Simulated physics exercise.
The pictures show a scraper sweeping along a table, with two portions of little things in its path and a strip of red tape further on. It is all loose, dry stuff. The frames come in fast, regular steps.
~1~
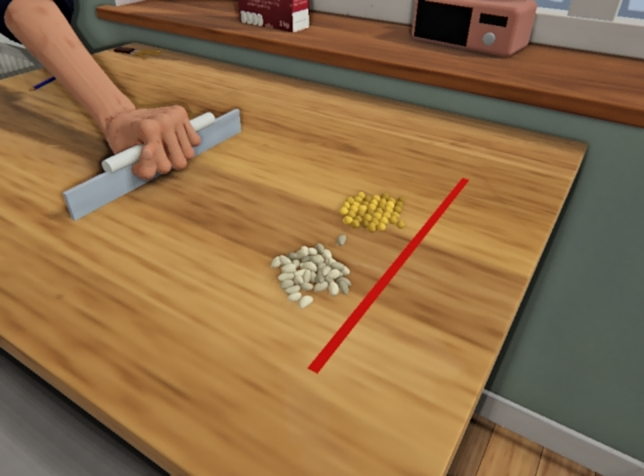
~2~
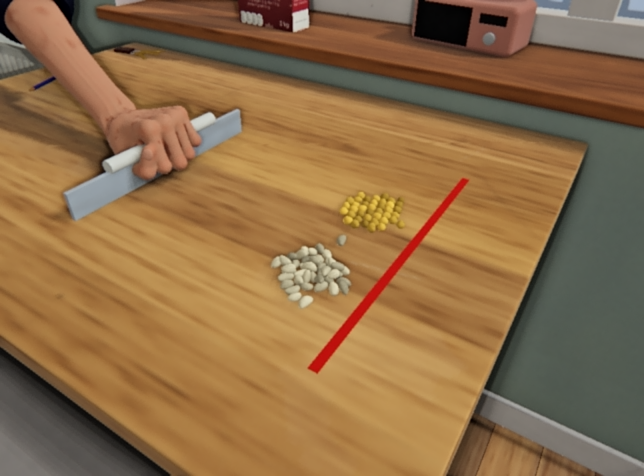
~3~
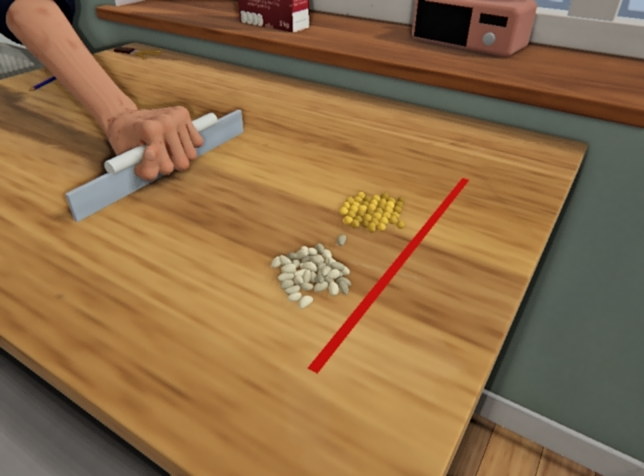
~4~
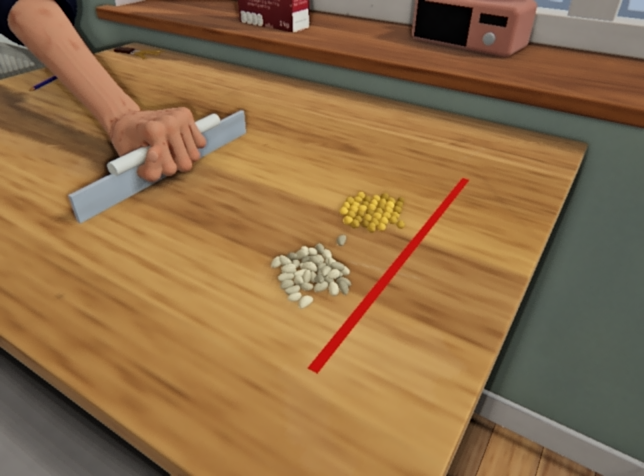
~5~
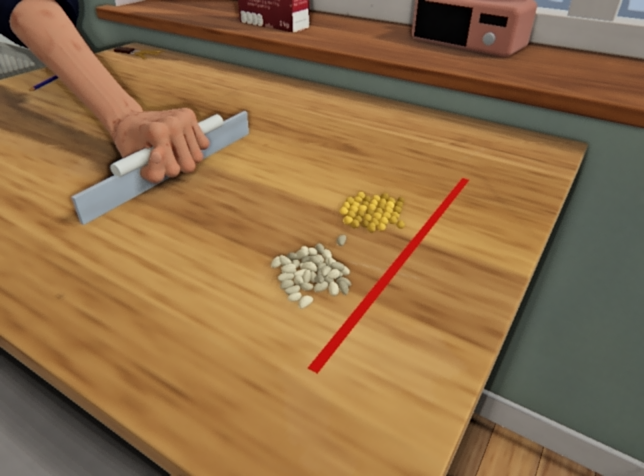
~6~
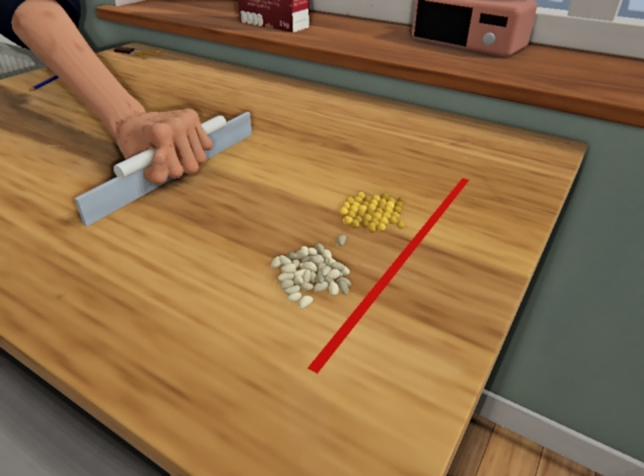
Hand-held scraper inching right across a wooden table, with white beans and yellow corn balls lying still near red tape.
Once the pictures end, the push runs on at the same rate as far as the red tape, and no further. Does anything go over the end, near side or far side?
Here the nearer portion remains up there, and the farther portion remains up there.
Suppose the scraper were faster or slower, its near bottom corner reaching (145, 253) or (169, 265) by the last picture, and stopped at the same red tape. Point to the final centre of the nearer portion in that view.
At about (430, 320), and at (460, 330).
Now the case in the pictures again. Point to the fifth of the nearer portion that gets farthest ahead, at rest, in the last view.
Roughly at (417, 321).
Then, 1.77 s later than the last frame, scraper still moving, near (281, 185); nearer portion all on the table, its front near (344, 287); farther portion all on the table, its front near (401, 224).
Then, 3.56 s later than the last frame, scraper stopped at the red tape; nearer portion all on the table, its front near (429, 322); farther portion all on the table, its front near (467, 251).
When it is over, scraper stopped at the red tape; nearer portion all on the table, its front near (429, 322); farther portion all on the table, its front near (467, 251).
